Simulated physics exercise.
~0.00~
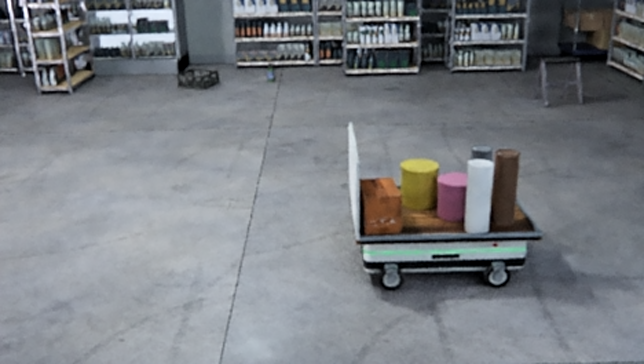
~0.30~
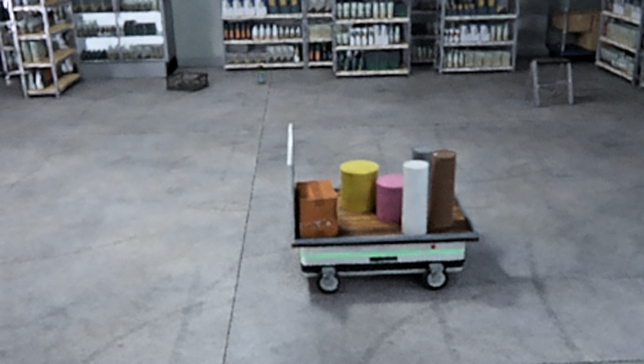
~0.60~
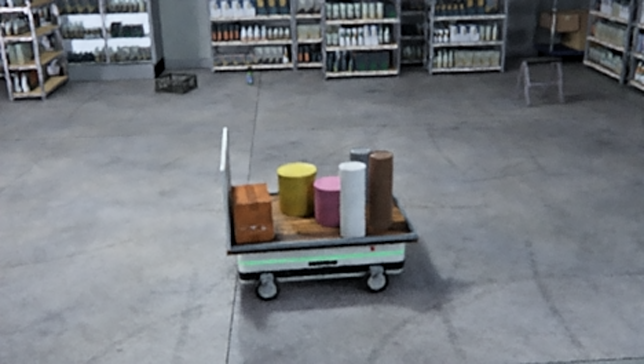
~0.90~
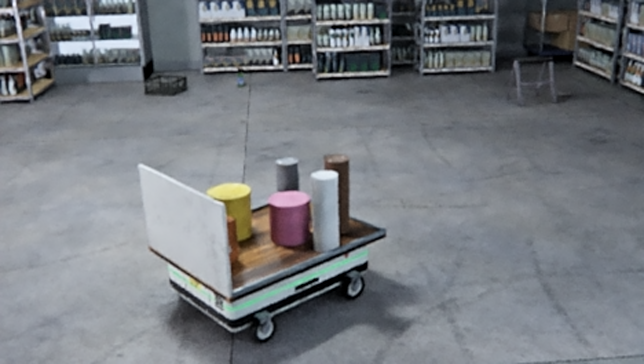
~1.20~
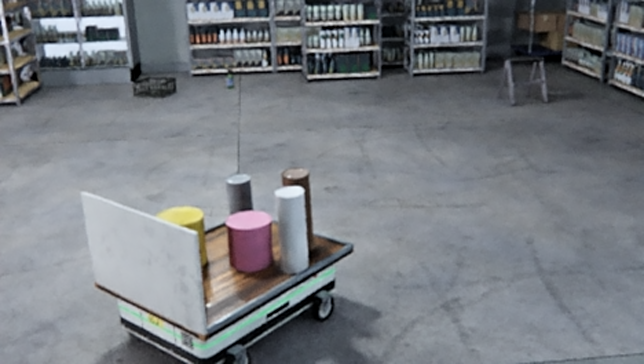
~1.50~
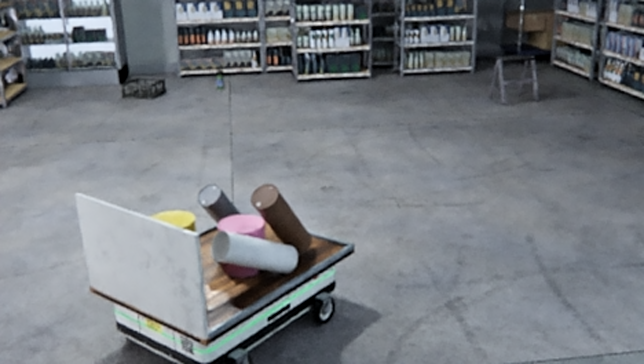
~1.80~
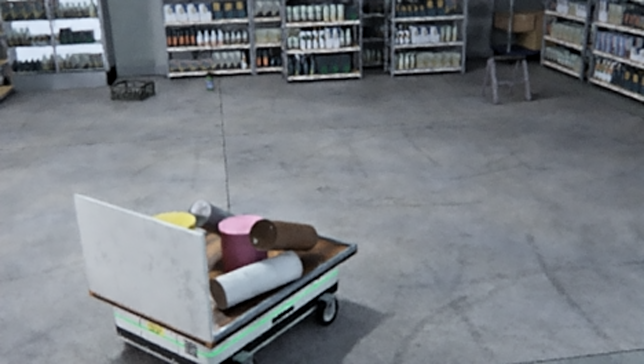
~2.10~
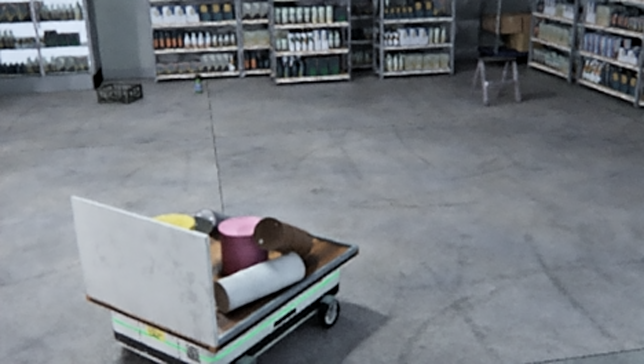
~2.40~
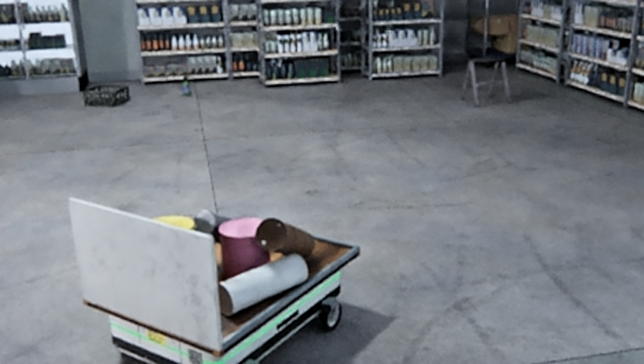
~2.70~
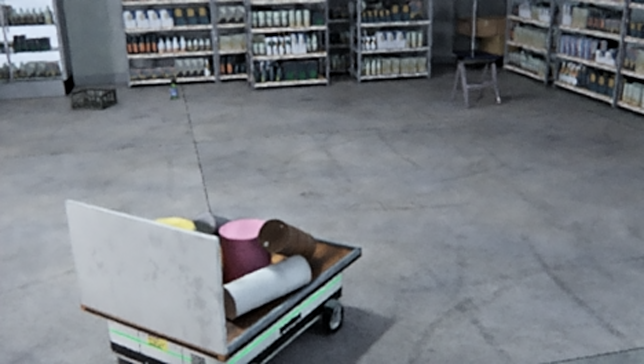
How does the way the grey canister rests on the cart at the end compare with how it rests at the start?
At the start the grey canister stands upright on the deck, but by the end it has toppled and lies on its side.
A low cart with a white board at its front end rolls left across a grey concrete floor, carrying an orange box, yellow and pink pails, and upright white, brown and grey canisters. Shelves of bottles line the far wall. The cart then swings toward the viewer, so the board comes round and begins to hide the orange box. As it comes to a halt at the lower left, the three canisters tip over, the white one dropping flat first. The cart stays put with the canisters toppled around the pink pail, which still stands, while the yellow pail shows just above the board.
